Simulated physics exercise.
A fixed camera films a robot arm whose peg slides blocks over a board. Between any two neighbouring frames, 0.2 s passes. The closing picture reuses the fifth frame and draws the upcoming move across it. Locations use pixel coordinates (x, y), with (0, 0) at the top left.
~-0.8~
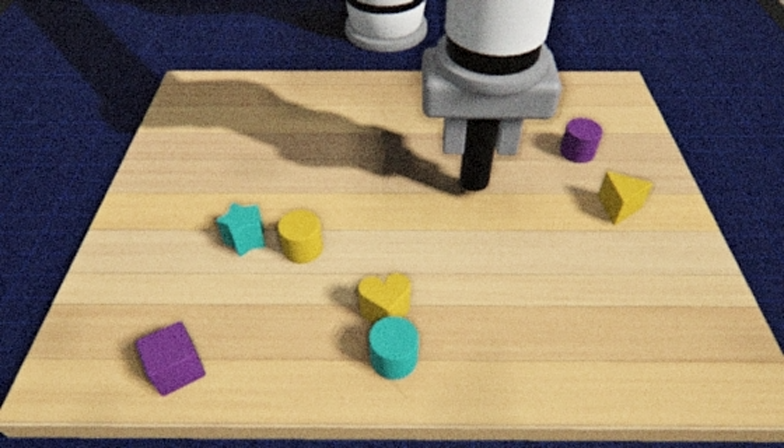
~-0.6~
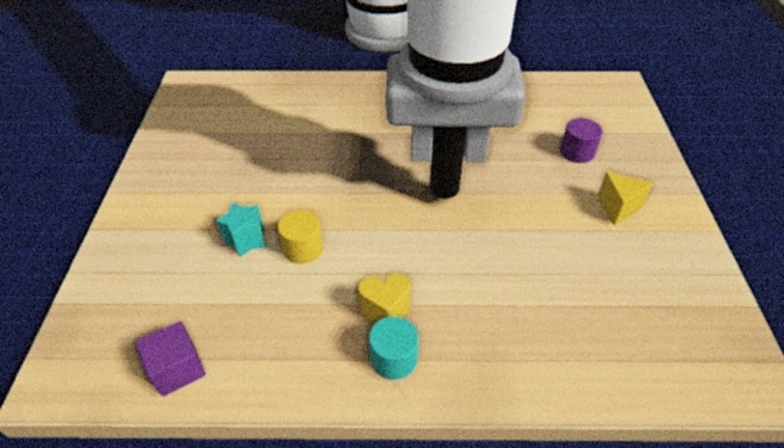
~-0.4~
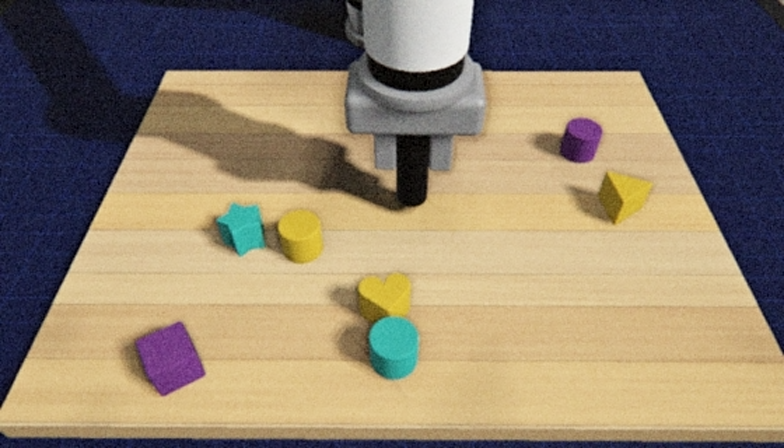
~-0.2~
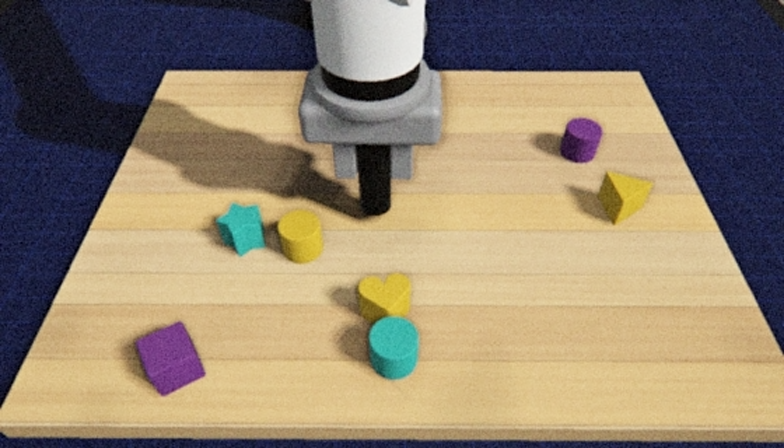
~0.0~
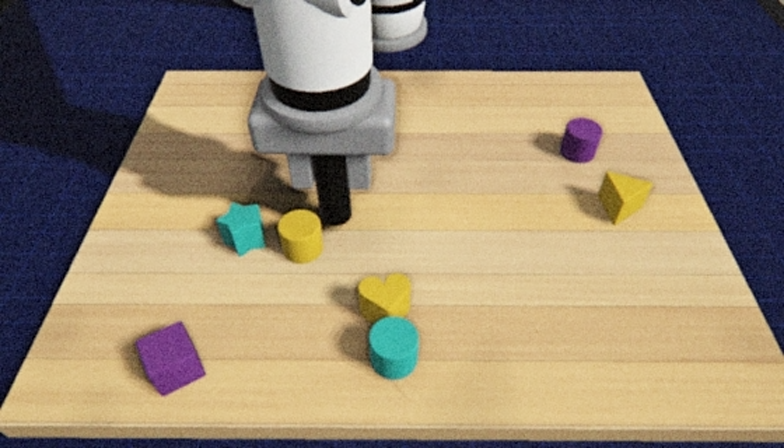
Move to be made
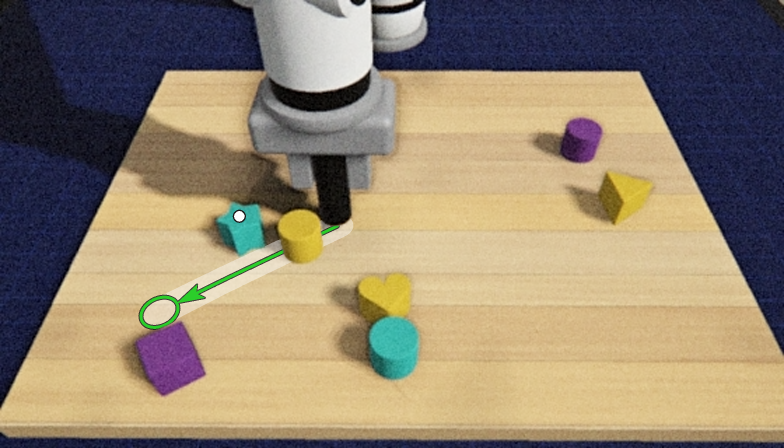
Robot arm with a black peg sliding left across a wooden board toward the yellow cylinder, the coloured blocks staying still.
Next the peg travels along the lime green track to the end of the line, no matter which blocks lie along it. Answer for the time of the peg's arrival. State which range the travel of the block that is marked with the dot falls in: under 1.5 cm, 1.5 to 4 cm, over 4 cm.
Once the path ends, it will sit under 1.5 cm from where it is now.
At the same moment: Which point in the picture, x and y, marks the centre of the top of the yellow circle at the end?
Answer: (206, 296).
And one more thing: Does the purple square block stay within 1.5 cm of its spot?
Short answer: Yes.
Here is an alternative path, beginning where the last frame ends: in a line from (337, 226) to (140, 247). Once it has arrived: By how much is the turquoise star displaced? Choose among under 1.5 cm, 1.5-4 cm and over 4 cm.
Shift of over 4 cm.
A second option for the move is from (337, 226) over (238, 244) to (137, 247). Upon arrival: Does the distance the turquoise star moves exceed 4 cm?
Yes, I think so.
The drawn path runs straight from (337, 226) to (160, 312); the dot is on the turquoise star.
The first path, step by step. One third of the way, peg at (279, 241); yellow circle at (252, 255).
Two thirds of the way, peg at (219, 270); turquoise star at (226, 219), turned 50° clockwise; yellow circle at (215, 289).
At the end, peg at (154, 301); purple square block not moved; turquoise star at (226, 219), turned 50° clockwise; yellow circle at (206, 296).
